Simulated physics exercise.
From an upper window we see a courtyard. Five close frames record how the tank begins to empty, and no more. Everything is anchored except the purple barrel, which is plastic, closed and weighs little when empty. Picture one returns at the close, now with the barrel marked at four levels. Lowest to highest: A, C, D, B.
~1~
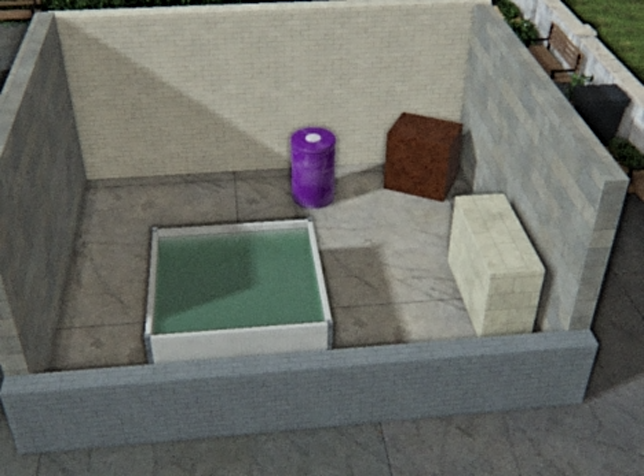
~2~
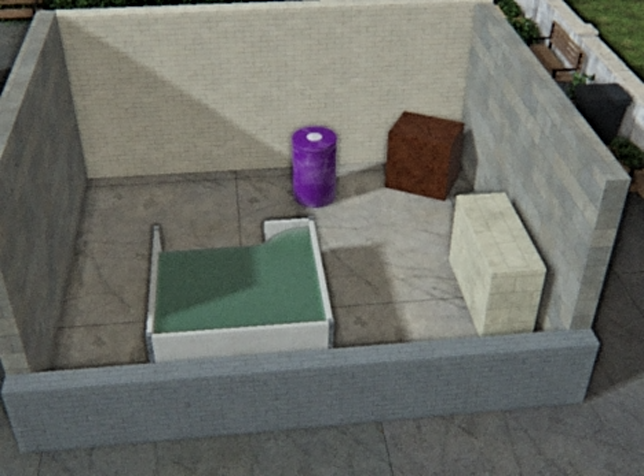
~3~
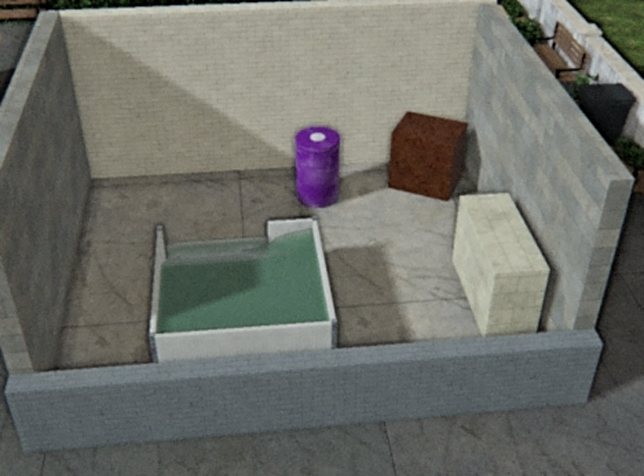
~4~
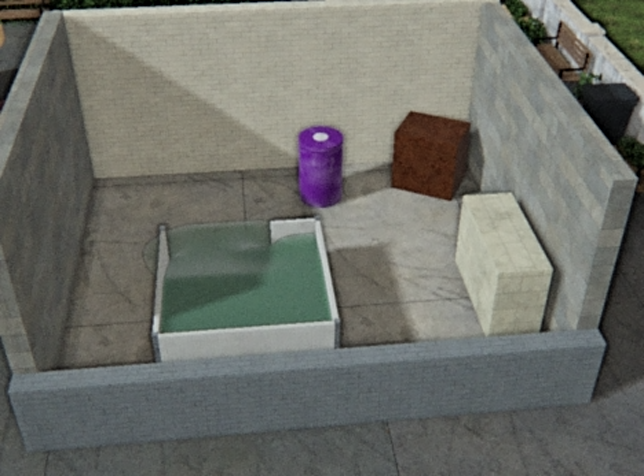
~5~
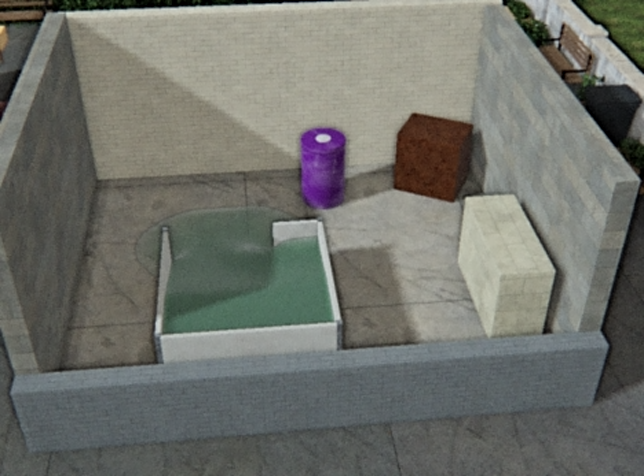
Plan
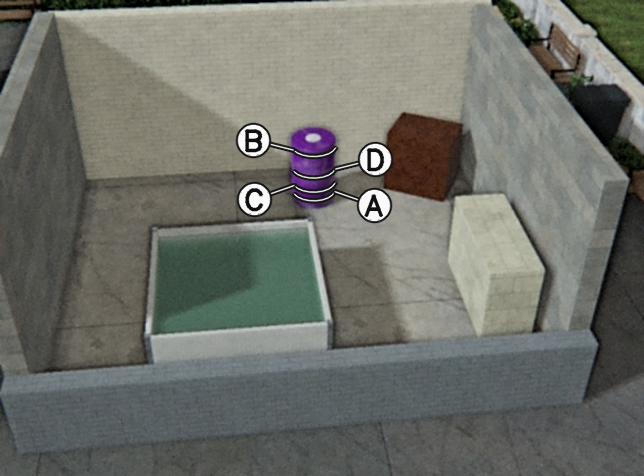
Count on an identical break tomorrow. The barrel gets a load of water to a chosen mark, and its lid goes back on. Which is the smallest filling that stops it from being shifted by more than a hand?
The limit is C.
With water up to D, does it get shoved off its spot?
No, not at all.
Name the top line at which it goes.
A.
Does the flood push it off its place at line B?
No, that is safe.
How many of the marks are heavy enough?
Three of the four.
In white, A at (316, 200); B at (316, 156); C at (316, 192); D at (316, 178); from the bottom up A, C, D, B.
For line A, it is pushed about its own width away.
For line B, it does not move.
For line C, it does not move.
For line D, it does not move.
